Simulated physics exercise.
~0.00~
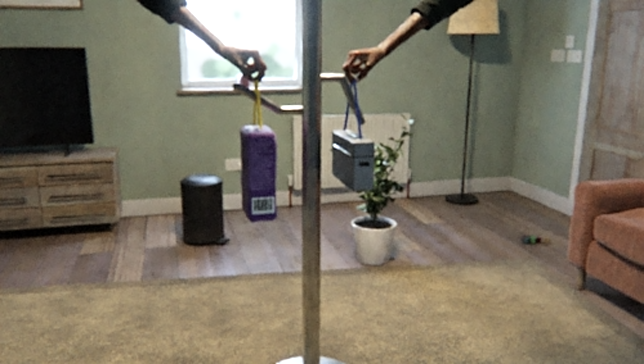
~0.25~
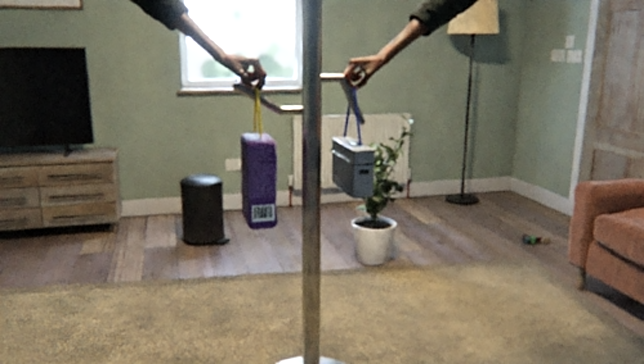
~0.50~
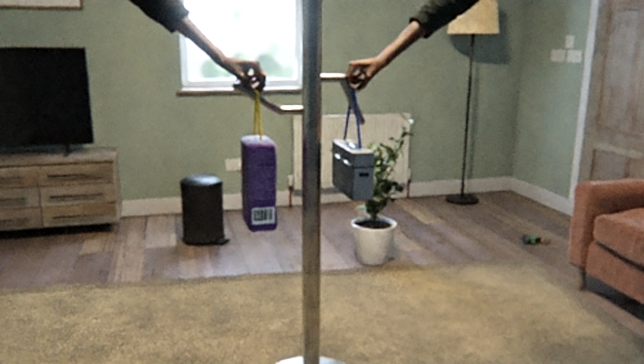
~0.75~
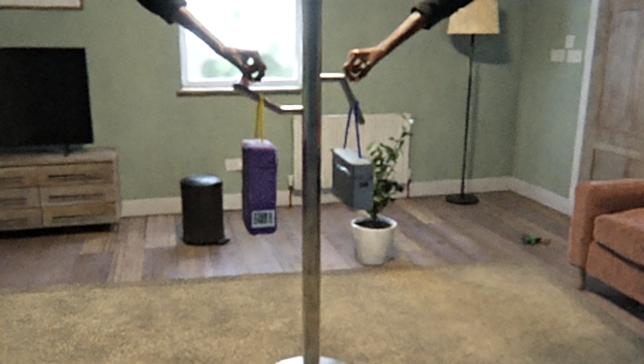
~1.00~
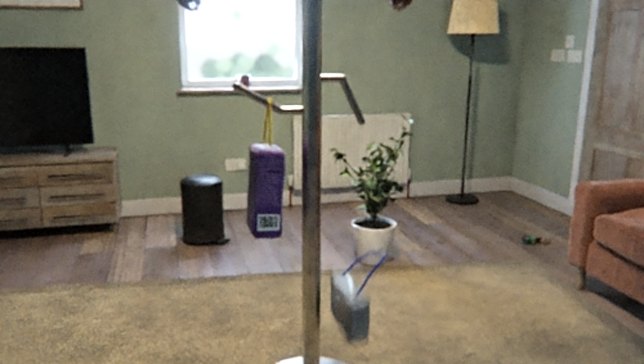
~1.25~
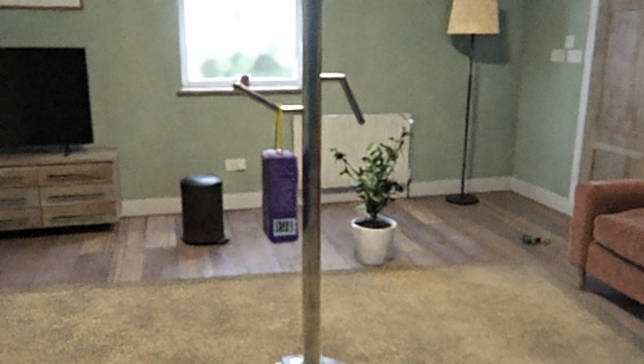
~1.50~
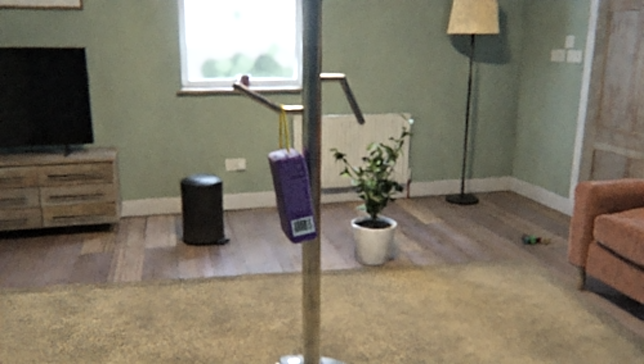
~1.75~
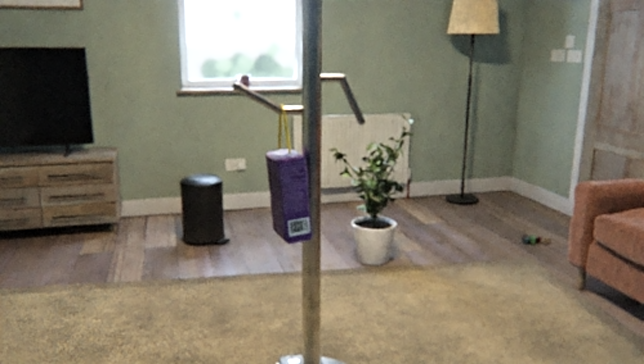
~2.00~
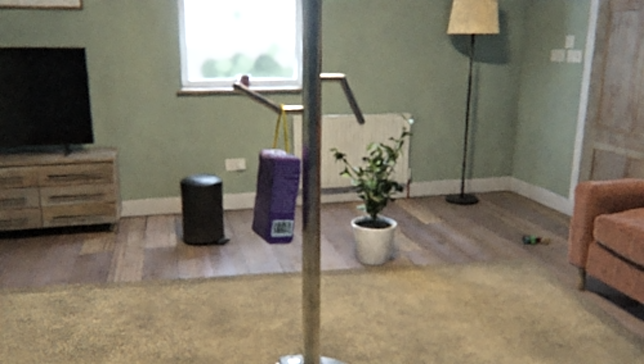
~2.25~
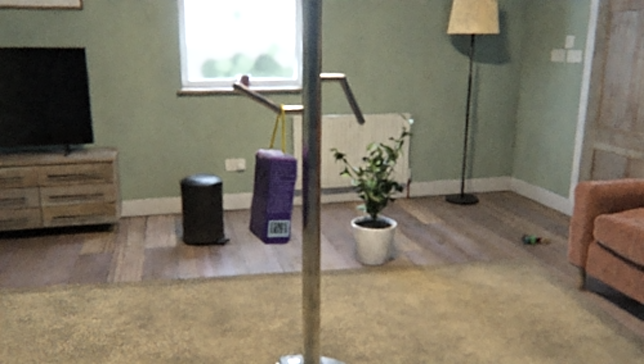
Living room with two hands hanging a purple sack and grey case on pegs, the case falling, the sack swaying but staying hung.
